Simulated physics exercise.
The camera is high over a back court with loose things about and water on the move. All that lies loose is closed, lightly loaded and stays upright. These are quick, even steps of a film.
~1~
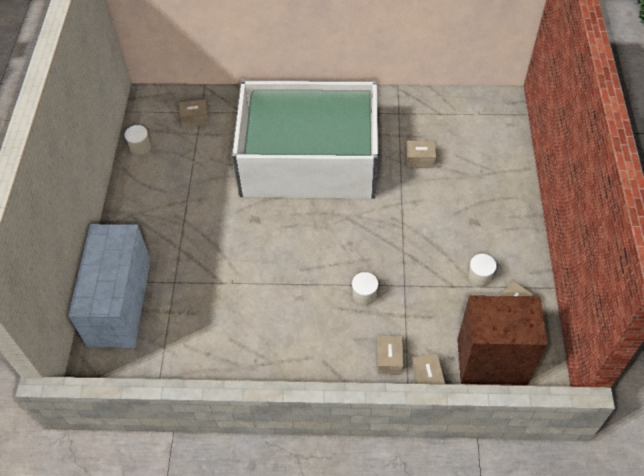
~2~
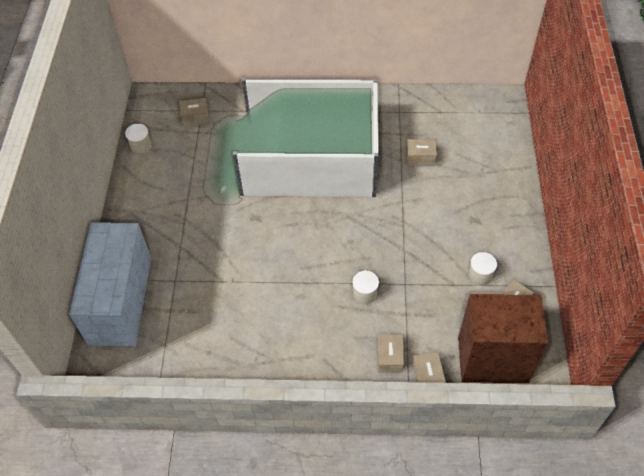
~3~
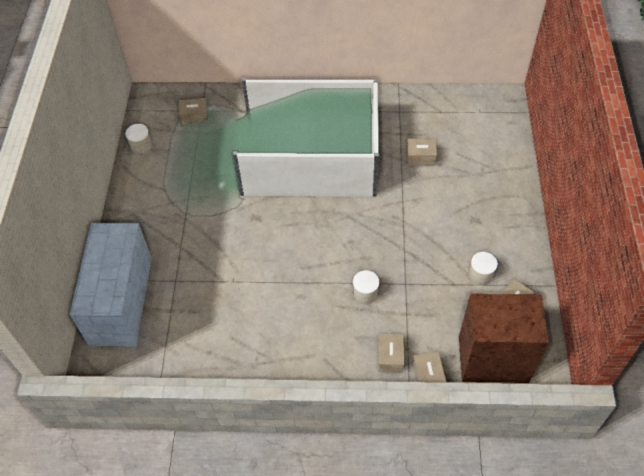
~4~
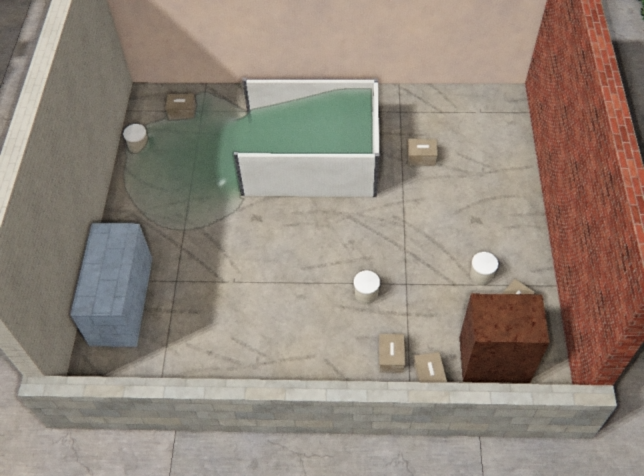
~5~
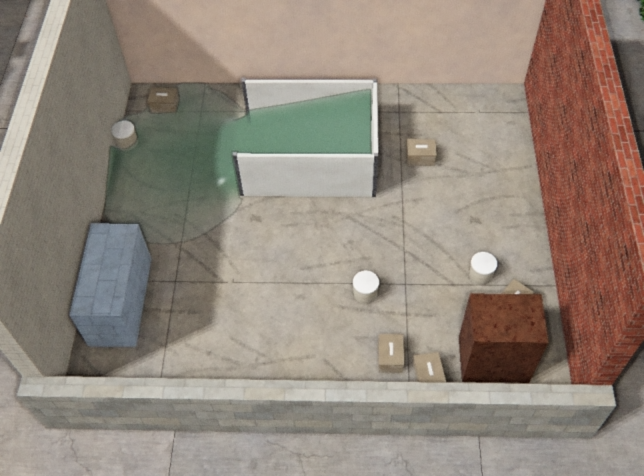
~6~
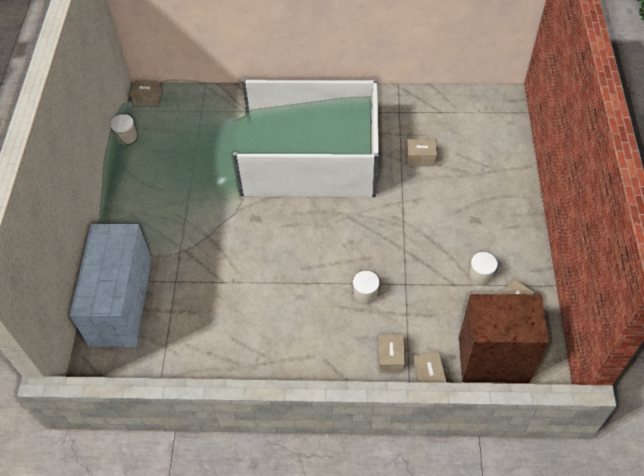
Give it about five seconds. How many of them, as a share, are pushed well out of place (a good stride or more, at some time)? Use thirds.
Share: Between one and two thirds.
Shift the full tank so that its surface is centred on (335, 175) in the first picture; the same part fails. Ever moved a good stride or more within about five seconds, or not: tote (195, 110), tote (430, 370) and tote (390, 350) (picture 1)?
One after the other: Pushed that far, short of that, moved that far.
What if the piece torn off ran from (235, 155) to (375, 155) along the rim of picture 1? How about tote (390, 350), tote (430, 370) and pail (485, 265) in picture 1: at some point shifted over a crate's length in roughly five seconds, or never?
One after the other: Moved that far, never so far, moved that far.
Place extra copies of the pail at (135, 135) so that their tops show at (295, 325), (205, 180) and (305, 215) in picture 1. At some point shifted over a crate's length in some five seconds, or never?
In turn: Moved that far, moved that far, moved that far.
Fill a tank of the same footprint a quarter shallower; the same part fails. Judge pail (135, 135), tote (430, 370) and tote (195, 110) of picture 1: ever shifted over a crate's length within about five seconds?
In turn: Shifted that much, under that, moved that far.
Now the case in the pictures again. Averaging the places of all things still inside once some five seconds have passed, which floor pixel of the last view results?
Roughly at (468, 237).
A moment on, 1 of 8 are well off their spots; 2 afloat.
Next, 1 of 8 are well off their spots; 2 afloat.
Later, 2 of 8 are well off their spots; 2 afloat.
In the end, 3 of 8 are well off their spots, and 3 have been at some point; 5 afloat.
